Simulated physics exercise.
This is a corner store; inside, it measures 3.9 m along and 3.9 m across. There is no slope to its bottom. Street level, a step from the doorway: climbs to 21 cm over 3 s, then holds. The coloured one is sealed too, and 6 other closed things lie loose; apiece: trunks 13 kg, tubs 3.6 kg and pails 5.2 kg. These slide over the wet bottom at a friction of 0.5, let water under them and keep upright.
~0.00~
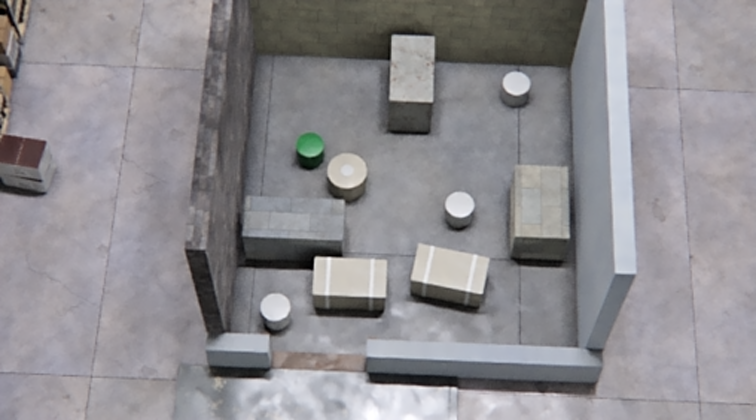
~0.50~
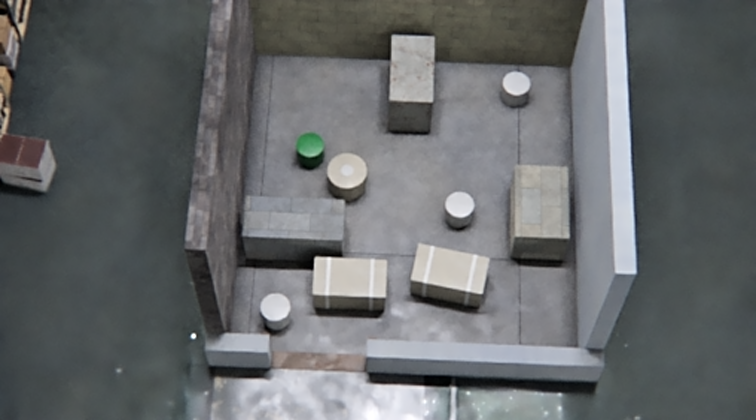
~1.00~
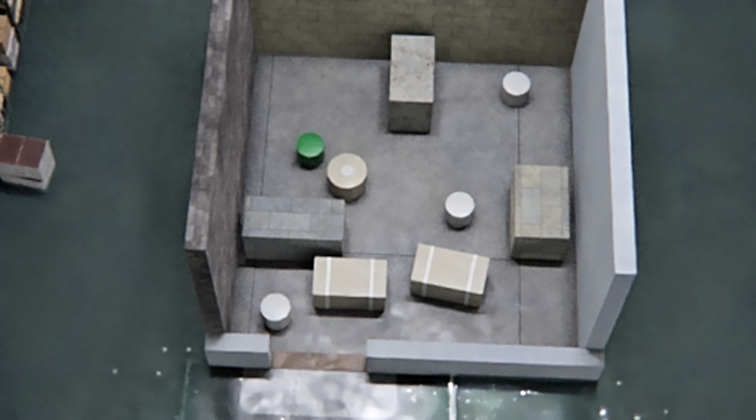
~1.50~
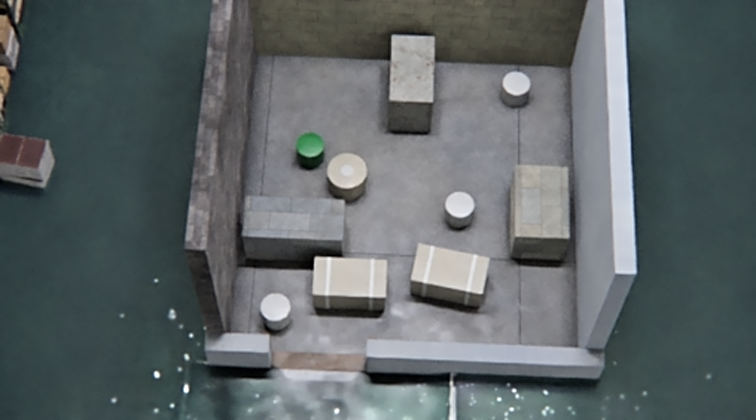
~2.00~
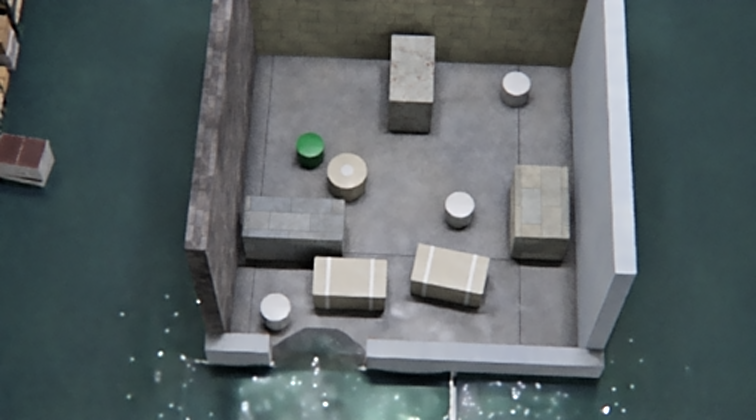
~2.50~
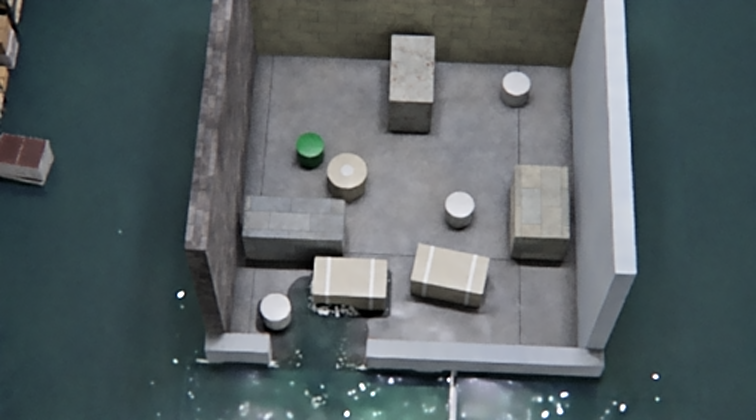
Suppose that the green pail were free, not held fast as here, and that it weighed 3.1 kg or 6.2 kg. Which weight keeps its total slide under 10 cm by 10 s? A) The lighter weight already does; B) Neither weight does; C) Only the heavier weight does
(A) The lighter weight already does.
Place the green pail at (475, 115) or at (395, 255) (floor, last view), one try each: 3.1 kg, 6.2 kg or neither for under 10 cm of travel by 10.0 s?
Respectively, neither option succeeds and neither option succeeds.
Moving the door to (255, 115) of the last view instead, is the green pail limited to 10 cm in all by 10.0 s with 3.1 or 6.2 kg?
Short version: Neither mass is sufficient.
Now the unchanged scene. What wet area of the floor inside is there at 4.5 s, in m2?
6.0 m2.
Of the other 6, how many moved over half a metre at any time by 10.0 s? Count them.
It works out to 4.
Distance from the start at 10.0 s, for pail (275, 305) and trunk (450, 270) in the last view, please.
50 cm, 80 cm.
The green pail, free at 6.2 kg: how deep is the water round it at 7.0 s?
Around 2 cm.
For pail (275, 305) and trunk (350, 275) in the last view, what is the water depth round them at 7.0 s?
About 13 and 6 cm.
After 3.5 s the green pail would be 0 cm from its start with 3.1 kg and 0 cm from its start with 6.2 kg; 0 cm of water round it then.
After 4.5 s the green pail would be 0 cm from its start with 3.1 kg and 0 cm from its start with 6.2 kg; 0 cm of water round it then.
After 7.0 s the green pail would be 0 cm from its start with 3.1 kg and 0 cm from its start with 6.2 kg; 2 cm of water round it then.
After 10.0 s the green pail would be 2 cm from its start with 3.1 kg and 0 cm from its start with 6.2 kg; 4 cm of water round it then.
